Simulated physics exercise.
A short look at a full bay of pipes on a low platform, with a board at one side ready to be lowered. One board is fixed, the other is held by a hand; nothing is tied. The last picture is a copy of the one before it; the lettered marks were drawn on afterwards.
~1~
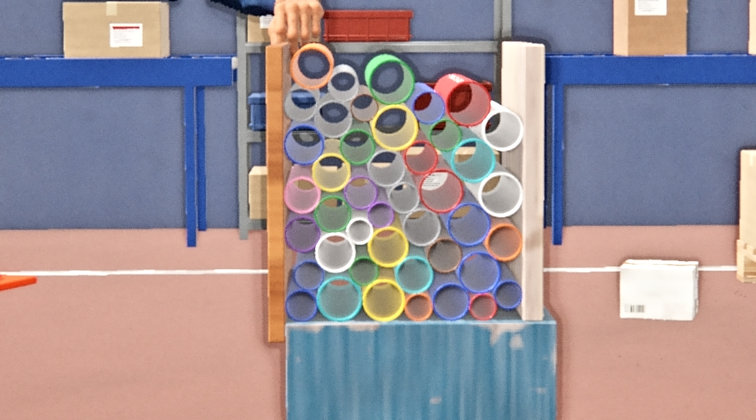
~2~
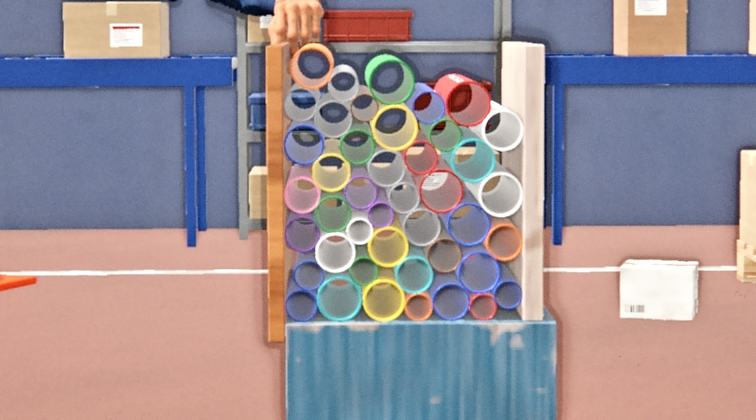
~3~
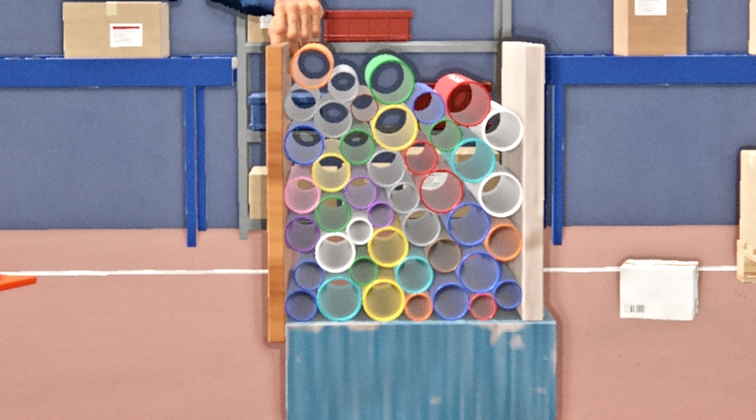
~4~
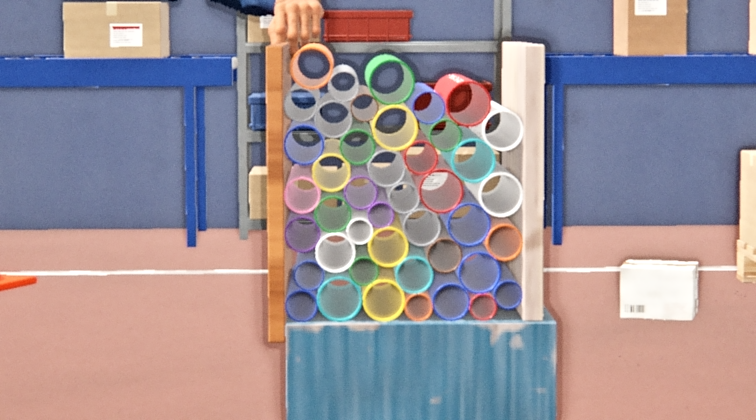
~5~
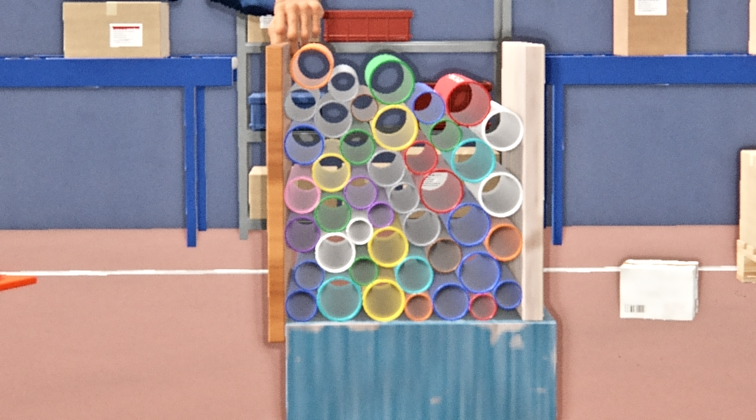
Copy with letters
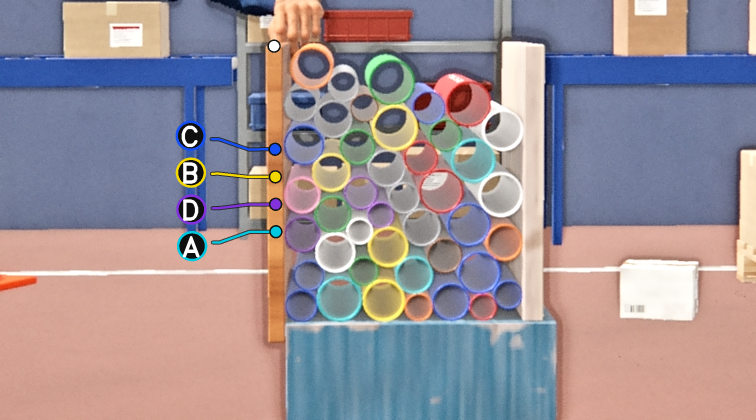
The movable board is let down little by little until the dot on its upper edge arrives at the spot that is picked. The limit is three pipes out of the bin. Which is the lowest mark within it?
The last mark within the limit is B.
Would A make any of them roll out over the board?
Yes.
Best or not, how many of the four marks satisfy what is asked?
Two of them.
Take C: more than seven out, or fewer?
It loses fewer than seven.
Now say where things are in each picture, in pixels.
A green pipe (445, 135); an orange pipe (311, 68); side board (281, 181), in the first picture.
Side board (281, 181); a blue pipe (301, 305), in the second picture.
A purple pipe (302, 234), in the third picture.
A green pipe (333, 214); an orange pipe (505, 242), in the fourth picture.
A grey pipe (387, 169); a white pipe (501, 195); a green pipe (445, 135), in the fifth picture.
On the marked copy, A at (276, 232); B at (275, 177); C at (275, 149); D at (276, 205); the white dot at (274, 46).
With B. Early on, top of the board (283, 106).
Further on, top of the board (284, 174).
At the end, top of the board (284, 176), two out over the board.
As for the rest, A more than three out over the board; C none out over the board; D more than three out over the board.
